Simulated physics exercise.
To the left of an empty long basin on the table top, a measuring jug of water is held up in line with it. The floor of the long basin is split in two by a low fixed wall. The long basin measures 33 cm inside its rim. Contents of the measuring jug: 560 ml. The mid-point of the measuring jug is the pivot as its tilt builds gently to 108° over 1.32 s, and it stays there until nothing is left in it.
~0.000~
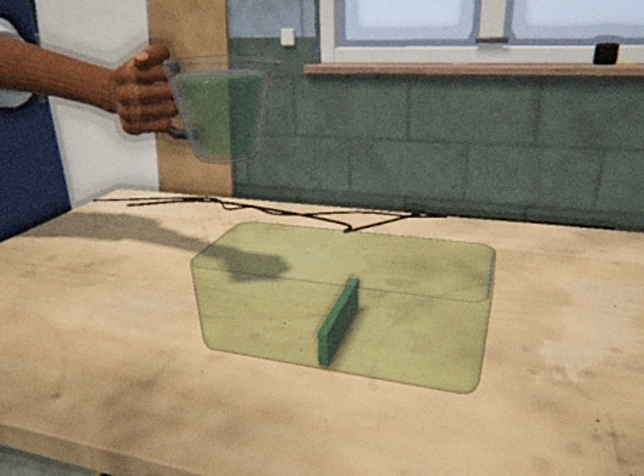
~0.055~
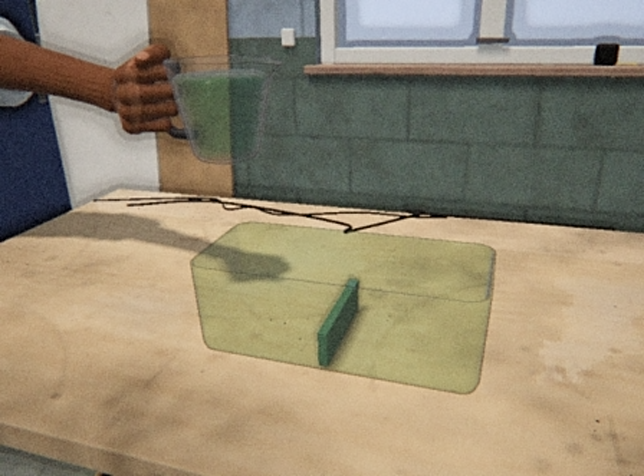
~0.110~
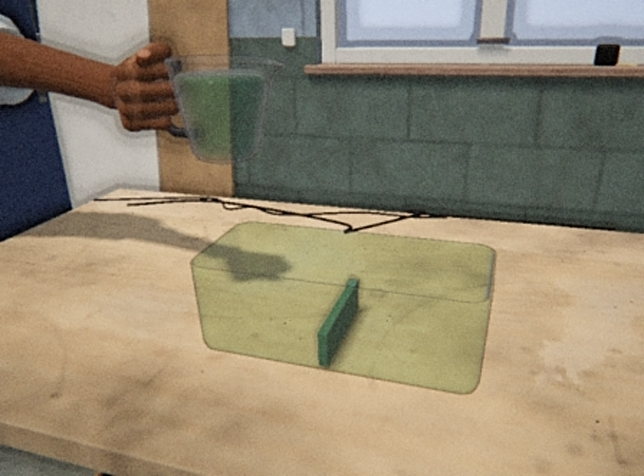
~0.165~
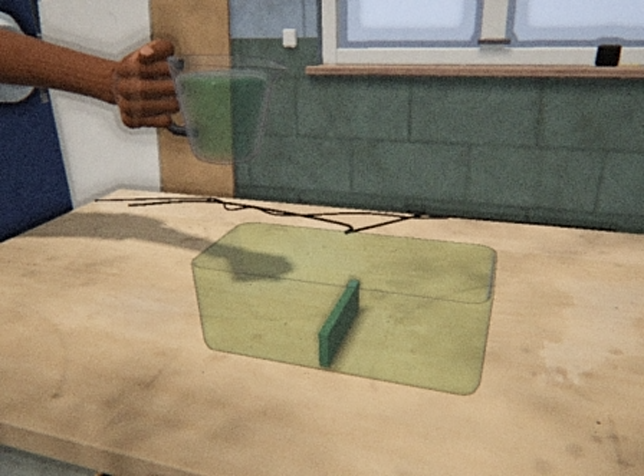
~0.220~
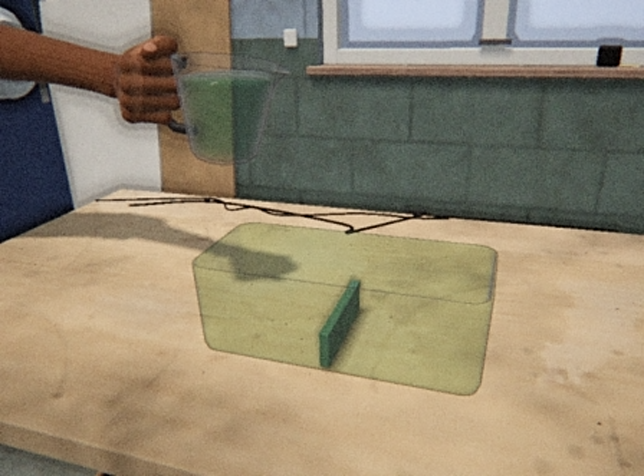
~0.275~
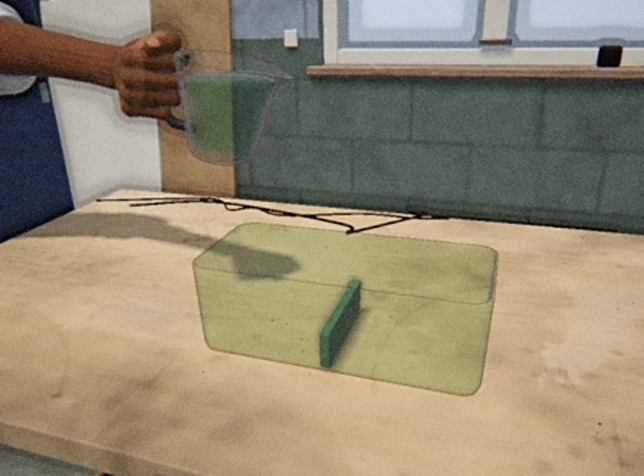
Above a wooden table, a hand gently tilts a clear measuring jug to the right.
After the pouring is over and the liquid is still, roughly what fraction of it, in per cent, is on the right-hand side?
Roughly 62 out of 100 parts.
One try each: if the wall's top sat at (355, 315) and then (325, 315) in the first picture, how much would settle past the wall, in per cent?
Result: 40 per cent, then 80 per cent.
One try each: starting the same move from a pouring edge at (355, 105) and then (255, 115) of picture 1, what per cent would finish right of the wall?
Around 95 per cent first, around 5 per cent next.
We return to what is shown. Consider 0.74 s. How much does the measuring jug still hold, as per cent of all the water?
I'd put it near 68 percent.
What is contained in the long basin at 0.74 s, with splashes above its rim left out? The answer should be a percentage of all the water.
Some 10 per cent.
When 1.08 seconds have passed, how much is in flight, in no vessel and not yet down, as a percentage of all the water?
About 16 % of the total.
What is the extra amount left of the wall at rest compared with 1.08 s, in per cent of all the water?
Roughly 22 per cent.
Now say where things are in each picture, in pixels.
Tilt 0°; pouring edge (281, 62); surface from (182, 75) to (267, 75); the long basin's rim runs from (216, 243) to (493, 274); the wall's top is at (340, 305), in the first picture.
Tilt 0°; pouring edge (282, 62); surface from (182, 75) to (268, 76), in the second picture.
Tilt 2°; pouring edge (284, 64); surface from (184, 73) to (269, 76), in the third picture.
Tilt 4°; pouring edge (286, 68); surface from (186, 75) to (272, 77), in the fourth picture.
Tilt 7°; pouring edge (290, 72); surface from (189, 74) to (276, 78), in the fifth picture.
Tilt 11°; pouring edge (293, 78); surface from (191, 77) to (281, 79), in the sixth picture.
After 0.74 s the tilt is 64° and 68 per cent is still to pour, 1 is left of the wall and 8 right of it.
After 1.08 s the tilt is 99° and 11 per cent is still to pour, 15 is left of the wall and 57 right of it.
After 1.43 s the tilt is 108° and 0 per cent is still to pour, 37 is left of the wall and 62 right of it.
After 1.82 s the tilt is 108° and 0 per cent is still to pour, 37 is left of the wall and 62 right of it.
In the end 37 per cent lies left of the wall, 62 right of it and 1 outside.
